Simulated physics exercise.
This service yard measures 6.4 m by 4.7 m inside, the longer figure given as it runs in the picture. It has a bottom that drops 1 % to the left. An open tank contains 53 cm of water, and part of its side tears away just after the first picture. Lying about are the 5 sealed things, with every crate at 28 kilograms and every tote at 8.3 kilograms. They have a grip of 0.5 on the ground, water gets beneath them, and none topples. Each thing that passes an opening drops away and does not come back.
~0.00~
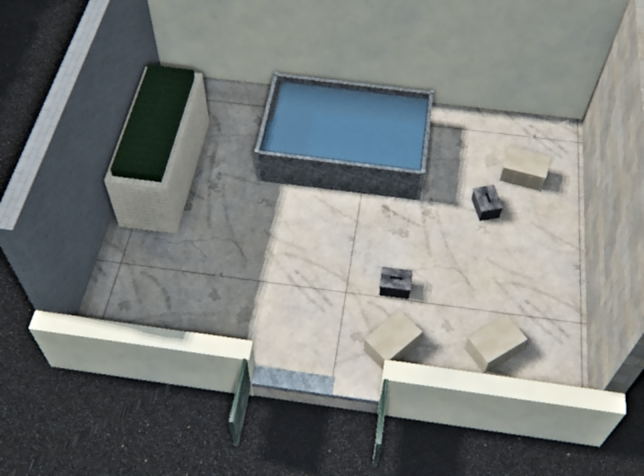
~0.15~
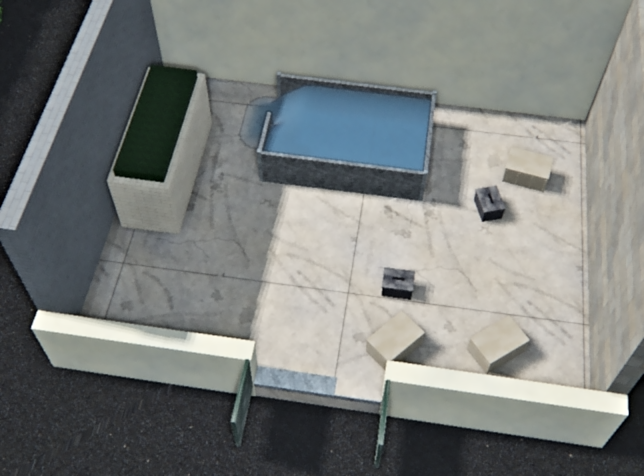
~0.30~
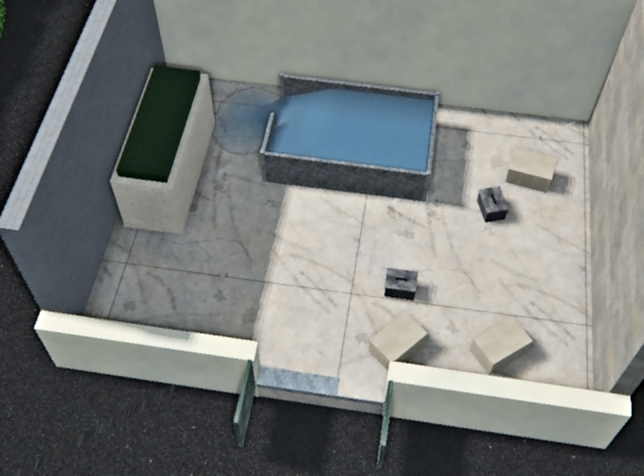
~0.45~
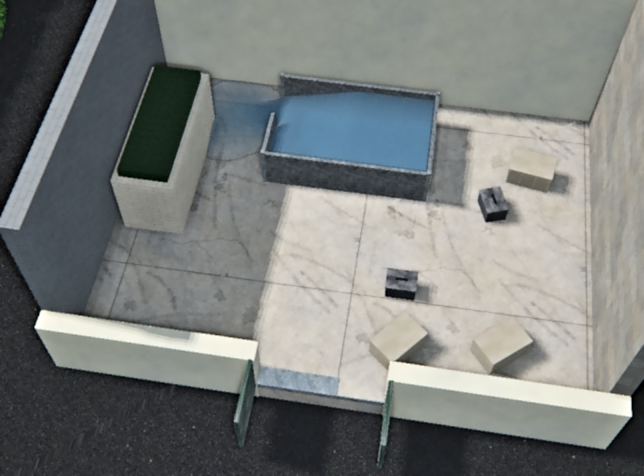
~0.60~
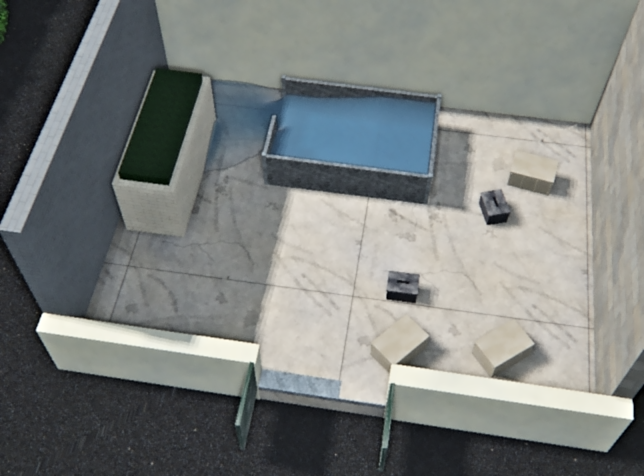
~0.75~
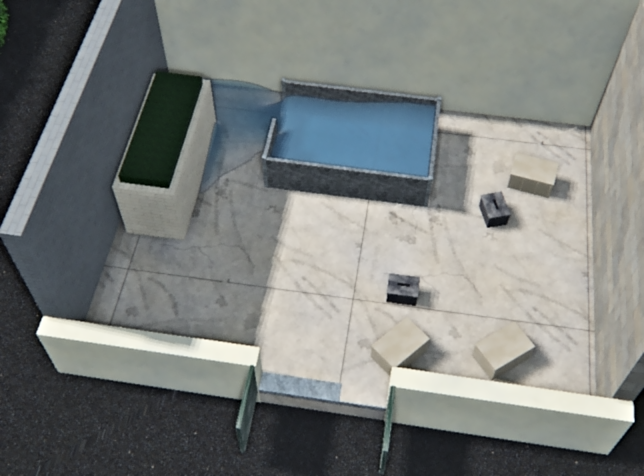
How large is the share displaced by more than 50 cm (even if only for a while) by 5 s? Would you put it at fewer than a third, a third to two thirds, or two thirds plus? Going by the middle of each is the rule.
I would say fewer than a third.
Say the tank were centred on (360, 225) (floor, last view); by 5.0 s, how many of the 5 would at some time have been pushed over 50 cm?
In that case the number is 0.
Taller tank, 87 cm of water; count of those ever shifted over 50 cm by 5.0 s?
With that change, 0 of them.
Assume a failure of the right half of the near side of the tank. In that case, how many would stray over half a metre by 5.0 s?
Then it comes to 2.
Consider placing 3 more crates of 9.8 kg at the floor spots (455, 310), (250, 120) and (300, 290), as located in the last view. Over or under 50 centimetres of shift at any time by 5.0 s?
Each in turn ends up within the limit, beyond the limit, within the limit.
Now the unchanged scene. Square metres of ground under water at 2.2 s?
Around 9.5 m2 of it.
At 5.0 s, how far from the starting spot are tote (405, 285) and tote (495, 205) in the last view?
Object 1: 0 cm. Object 2: 0 cm.
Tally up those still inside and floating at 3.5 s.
At that instant the tally stands at 0.
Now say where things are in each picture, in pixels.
The first frame shows a crate at (394, 335) rests on the ground; a tote at (488, 198) rests on the ground; 3.0 m2 under water; 0 of 5 have shifted.
The second frame shows a crate at (396, 336) rests on the ground; a tote at (491, 199) rests on the ground; water covers 3.4 m2; 0 of 5 have shifted.
The third frame shows a crate at (399, 337), on the bottom; a tote at (494, 199), on the bottom; 4.0 m2 under water; 0 of 5 have shifted.
The fourth frame shows a crate at (399, 337) rests on the ground; a tote at (494, 199) rests on the ground; 4.6 m2 under water; 0 of 5 have shifted.
The fifth frame shows a crate at (401, 339) rests on the ground; a tote at (496, 202) rests on the ground; water covers 5.0 m2; 0 of 5 have shifted.
The sixth frame shows a crate at (401, 342), on the bottom; a tote at (496, 205) rests on the ground; 5.2 m2 under water; 0 of 5 have shifted.
After 1.1 s 0 of 5 are over 50 cm from their spots; 0 afloat.
After 2.2 s 0 of 5 are over 50 cm from their spots; 0 afloat.
After 3.5 s 0 of 5 are over 50 cm from their spots; 0 afloat.
After 5.0 s 0 of 5 are over 50 cm from their spots, and 0 have been at some point; 0 afloat.
